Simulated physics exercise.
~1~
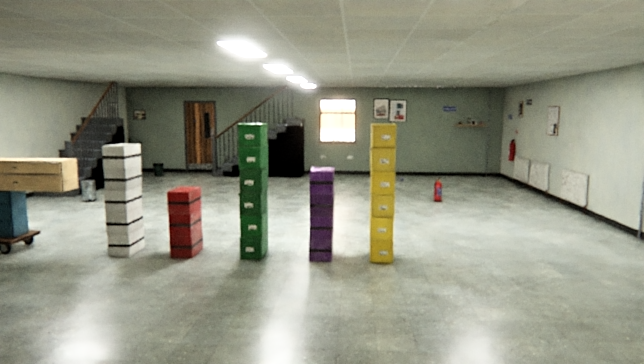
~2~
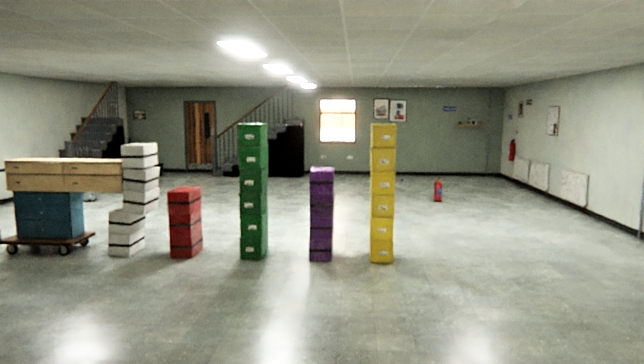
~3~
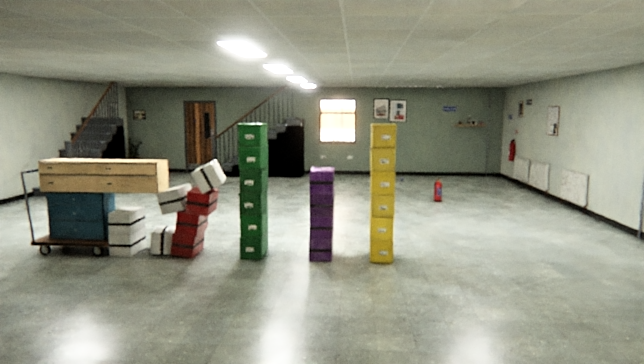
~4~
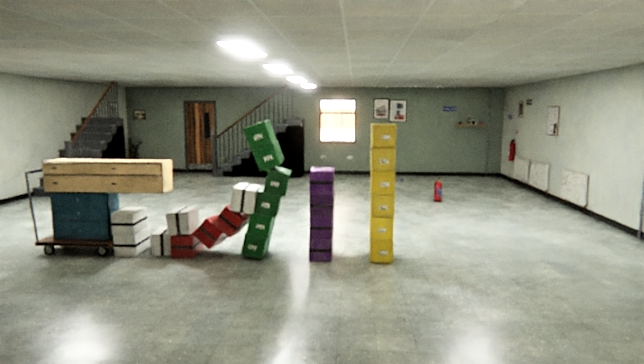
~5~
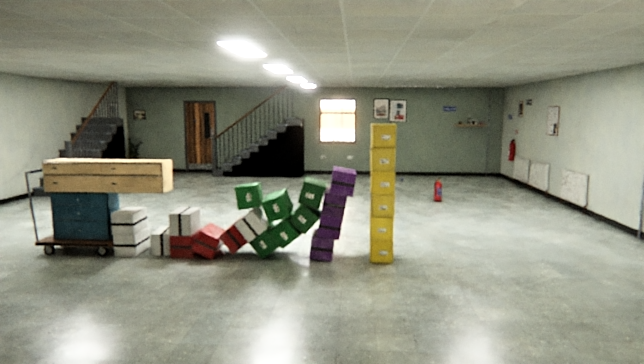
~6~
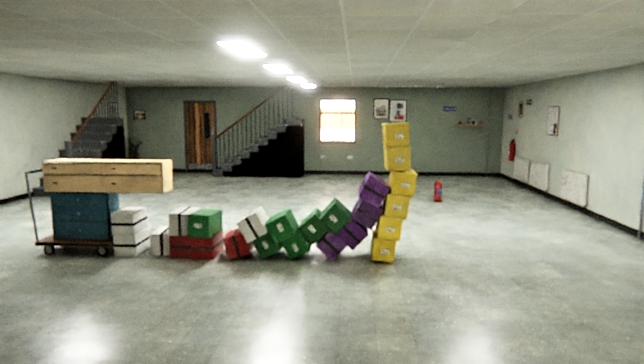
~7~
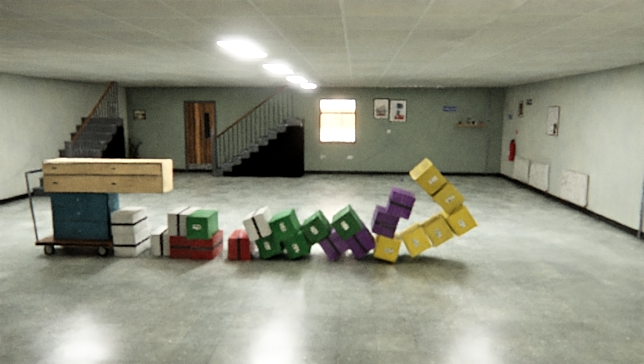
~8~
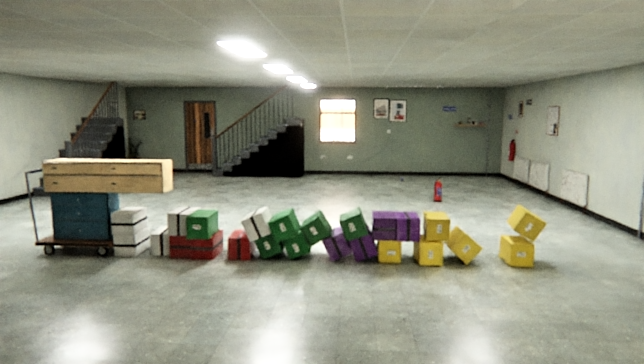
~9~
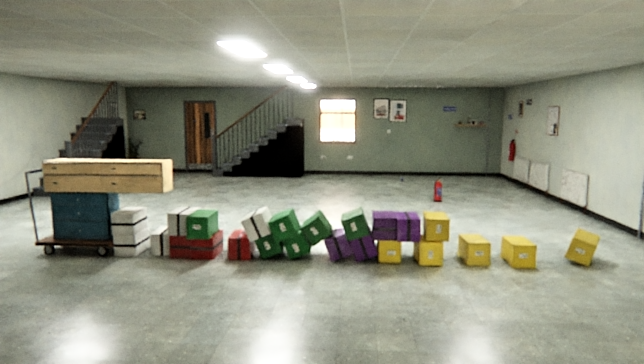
A trolley loaded with long wooden beams rolled in from the left and knocked into a white stack of boxes, toppling the red, green, purple and yellow stacks in turn, until boxes lay jumbled in a long row across the floor.
